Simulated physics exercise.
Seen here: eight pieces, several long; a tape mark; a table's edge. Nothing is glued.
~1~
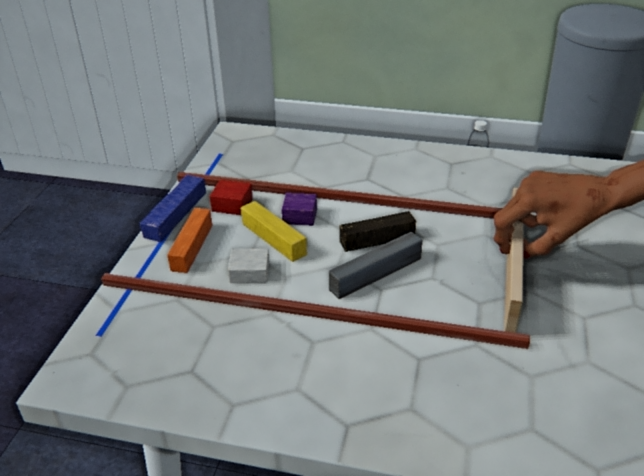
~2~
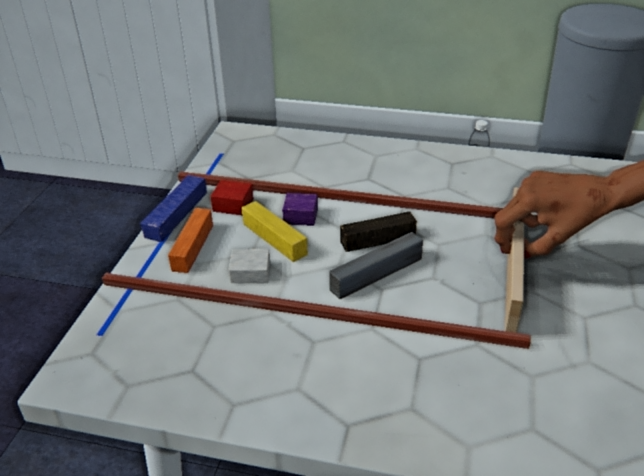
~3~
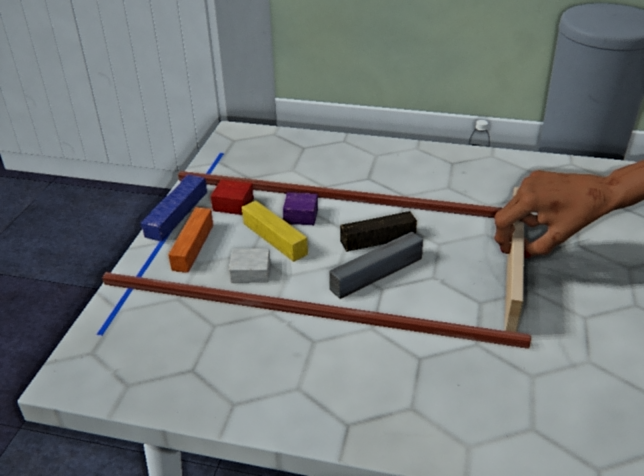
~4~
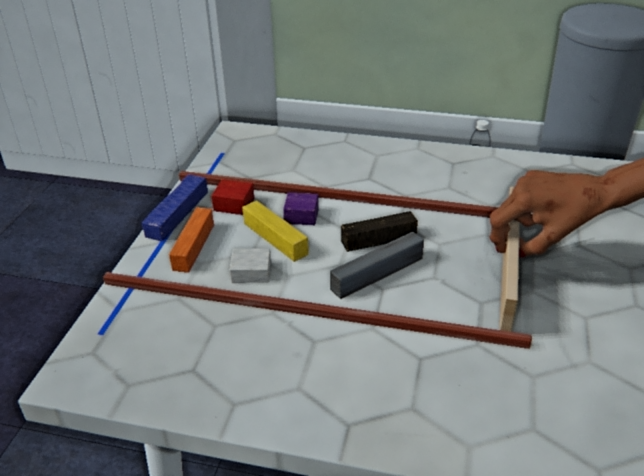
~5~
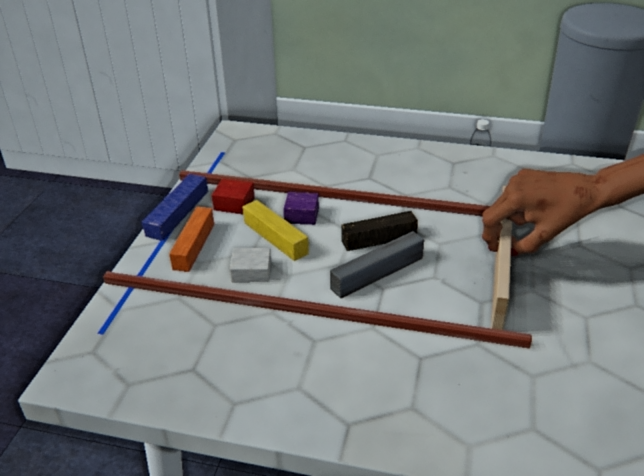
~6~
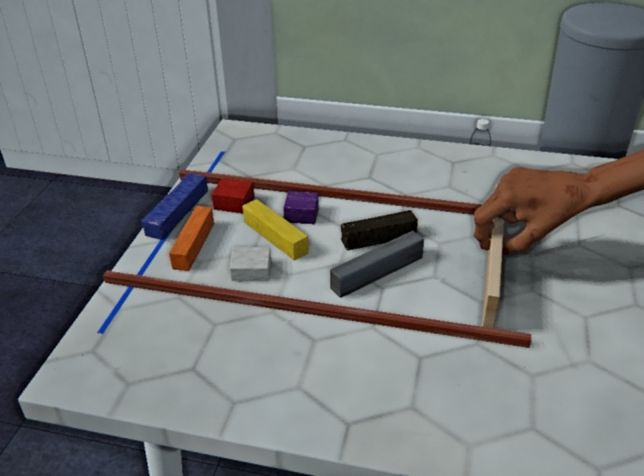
A hand reaches in from the right over a white hexagon-patterned table, seen from above at an angle, gripping a pale upright board between two reddish-brown rails. Blue, orange, red, purple, yellow, white, black and grey blocks lie between the rails, the blue one beside blue tape at left. The hand holds still, then slides the board slightly left, while the blocks stay put.
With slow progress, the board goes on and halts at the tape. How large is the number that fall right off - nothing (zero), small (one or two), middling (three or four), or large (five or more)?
Large - five or more.
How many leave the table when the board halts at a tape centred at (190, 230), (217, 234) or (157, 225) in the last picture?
Tallies in the order given: 3, 1, 7.
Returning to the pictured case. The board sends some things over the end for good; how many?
That totals 6.
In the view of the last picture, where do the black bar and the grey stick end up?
The black bar ends up near (166, 196), and the grey stick near (151, 235).
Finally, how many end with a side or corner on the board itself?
It touches 2.
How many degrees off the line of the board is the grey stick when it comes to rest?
It comes to around 0 degrees.
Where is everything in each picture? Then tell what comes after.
Blue bar (175, 207); orange bar (191, 239); red block (232, 197); board (514, 256); tape (170, 230), in the first frame.
Orange bar (192, 240); yellow bar (274, 231), in the second frame.
Red block (233, 197); black bar (379, 231), in the third frame.
Blue bar (177, 207); purple block (301, 209), in the fourth frame.
Orange bar (193, 238); grey stick (378, 264), in the fifth frame.
Blue bar (177, 205); orange bar (193, 238); red block (234, 196); board (495, 252); tape (172, 227), in the sixth frame.
Early on, none off yet; blue bar at rest near (177, 205); orange bar at rest near (193, 238); red block at rest near (234, 196).
A while later, none off yet; blue bar leaning well over near (136, 225); orange bar travelled about its own width near (143, 238); red block travelled well along near (168, 190).
Finally, the number that fall off is five or more; lost, purple block, yellow bar, white block, red block, orange bar and blue bar.
